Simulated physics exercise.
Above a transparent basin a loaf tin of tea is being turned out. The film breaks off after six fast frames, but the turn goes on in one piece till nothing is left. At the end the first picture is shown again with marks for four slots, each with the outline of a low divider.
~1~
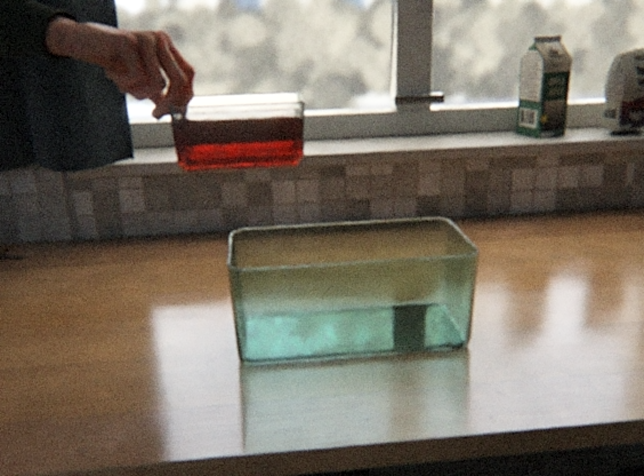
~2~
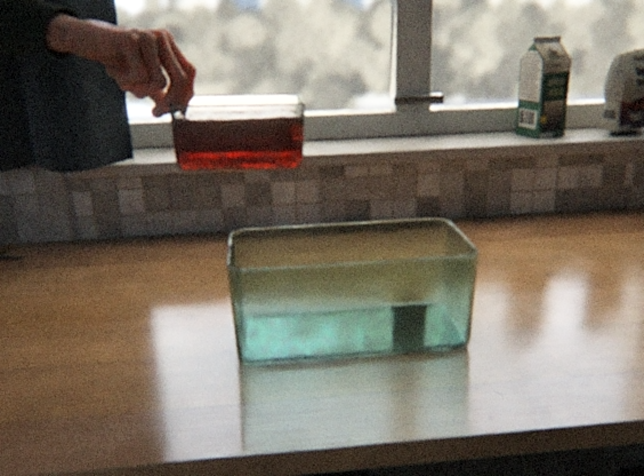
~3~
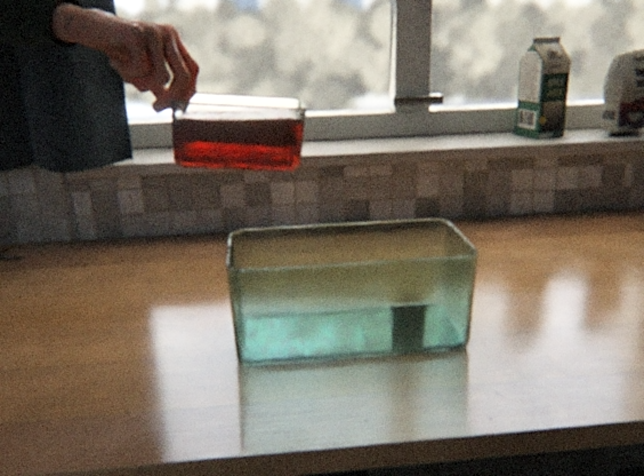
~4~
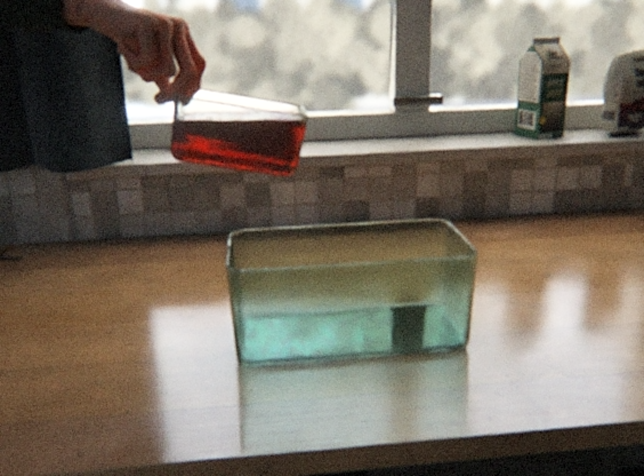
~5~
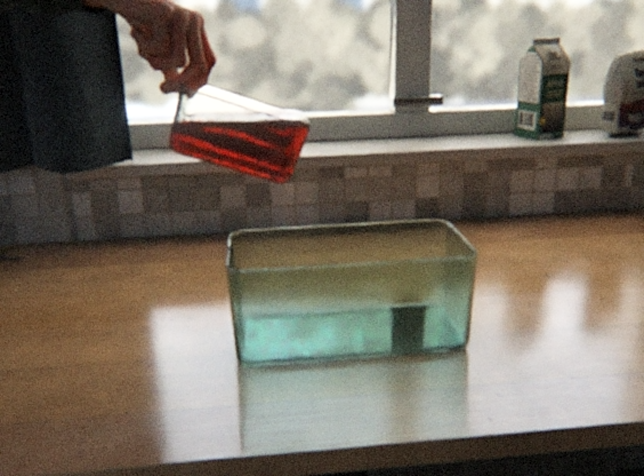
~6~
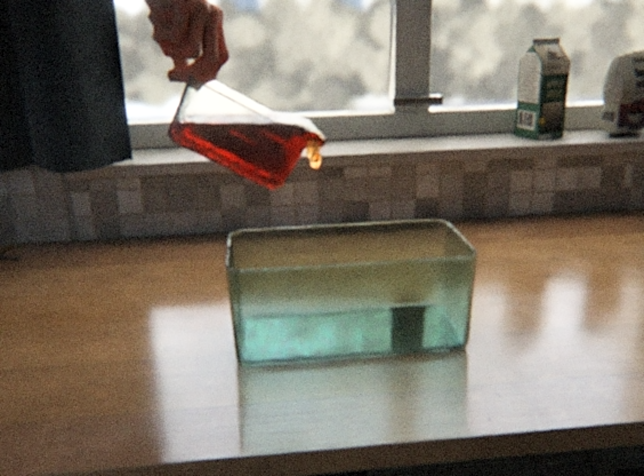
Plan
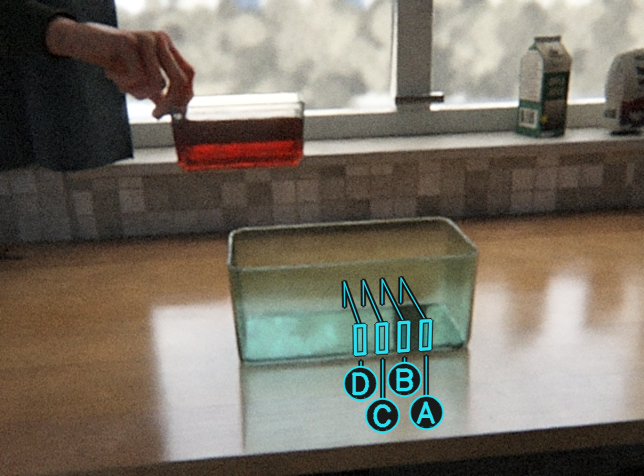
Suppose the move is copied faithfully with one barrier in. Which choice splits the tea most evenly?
The best slot is C.
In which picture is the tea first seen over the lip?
Picture 5.
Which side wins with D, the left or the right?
The right one.
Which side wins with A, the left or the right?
More ends on the left.
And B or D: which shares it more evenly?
D.
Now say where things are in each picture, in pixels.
The first frame shows upright, lip at (299, 96); basin from (238, 361) to (470, 344); nothing has left yet.
The second frame shows upright, lip at (300, 98); nothing has left yet.
The third frame shows tipped about 5°, lip at (301, 103); nothing has left yet.
The fourth frame shows tipped about 12°, lip at (303, 110); nothing has left yet.
The fifth frame shows tipped about 20°, lip at (306, 120); tea is over the lip, down to (306, 120).
The sixth frame shows tipped about 30°, lip at (306, 132); tea is over the lip, down to (313, 160).
On the marked copy, A at (426, 356); B at (404, 357); C at (382, 359); D at (360, 361).
With A, about 92 % ends left of the wall and 7 % right of it.
With B, about 88 % ends left of the wall and 11 % right of it.
With C, about 49 % ends left of the wall and 50 % right of it.
With D, about 34 % ends left of the wall and 66 % right of it.
